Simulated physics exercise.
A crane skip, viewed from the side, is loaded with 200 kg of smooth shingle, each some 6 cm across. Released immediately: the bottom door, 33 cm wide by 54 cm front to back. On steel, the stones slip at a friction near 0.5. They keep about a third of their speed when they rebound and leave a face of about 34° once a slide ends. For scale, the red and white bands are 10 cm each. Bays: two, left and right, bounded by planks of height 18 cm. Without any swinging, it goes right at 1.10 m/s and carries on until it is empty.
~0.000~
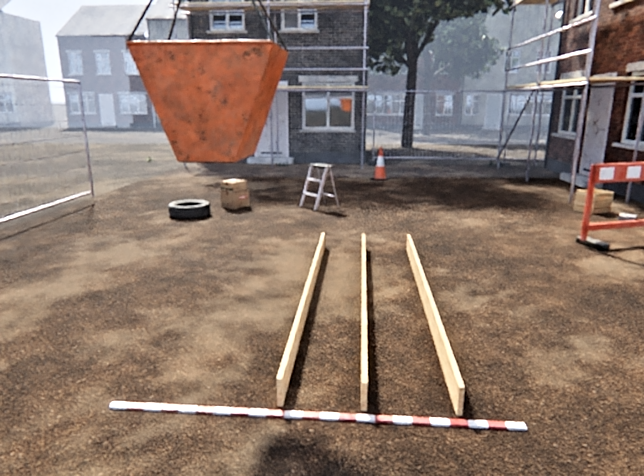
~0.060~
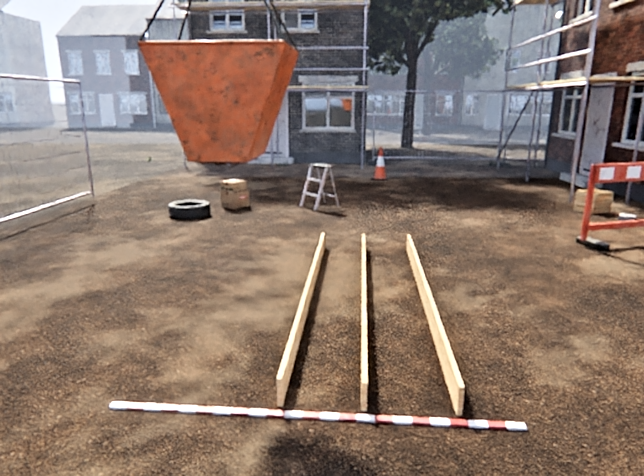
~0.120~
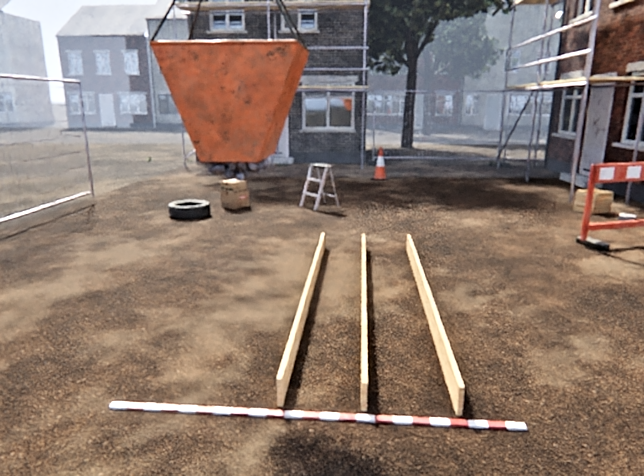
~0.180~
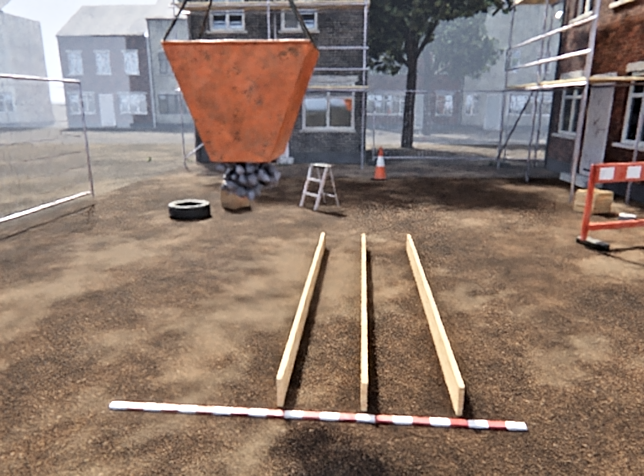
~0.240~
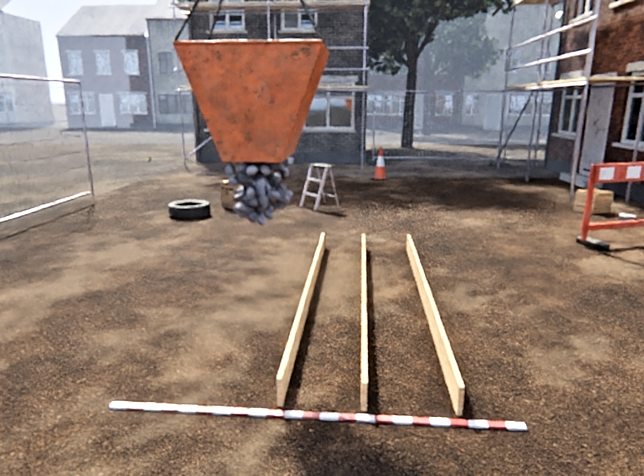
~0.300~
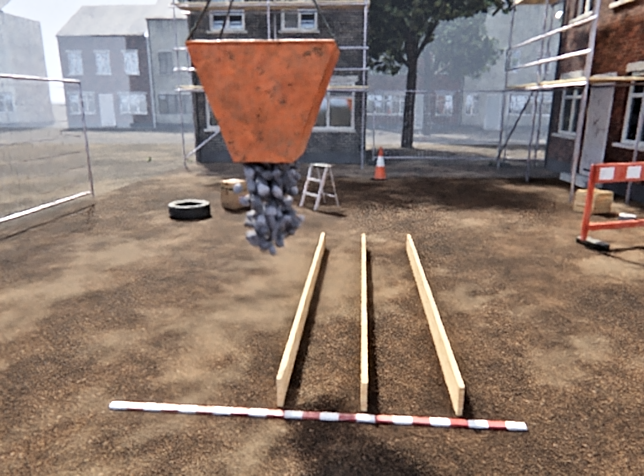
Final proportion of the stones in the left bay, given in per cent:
About 56 per cent.
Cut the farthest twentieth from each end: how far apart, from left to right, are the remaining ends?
About 90 cm.
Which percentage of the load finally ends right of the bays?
That comes to some 0 percent.
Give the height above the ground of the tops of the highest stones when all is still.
Max stone height at rest approx 22 cm.
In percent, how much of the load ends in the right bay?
I'd say close to 40 per cent.
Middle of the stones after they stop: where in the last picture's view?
Centre position approx (352, 348).
After 0.7 s, 9 % in the crane skip, 3 % falling or lying left of the bays, 88 % falling or lying in the left bay, 1 % falling or lying in the right bay; the stones farthest right are at (373, 213).
After 1.1 s, 0 % in the crane skip, 3 % falling or lying left of the bays, 56 % falling or lying in the left bay, 41 % falling or lying in the right bay; the stones farthest right are at (434, 341).
After 1.7 s, 0 % in the crane skip, 3 % falling or lying left of the bays, 56 % falling or lying in the left bay, 41 % falling or lying in the right bay; the stones farthest right are at (436, 353).
After 2.6 s, 0 % in the crane skip, 3 % falling or lying left of the bays, 56 % falling or lying in the left bay, 41 % falling or lying in the right bay; the stones farthest right are at (433, 344).
After 4.5 s, 0 % in the crane skip, 3 % left of the bays, 56 % in the left bay, 41 % in the right bay; the stones farthest right are at (433, 344).
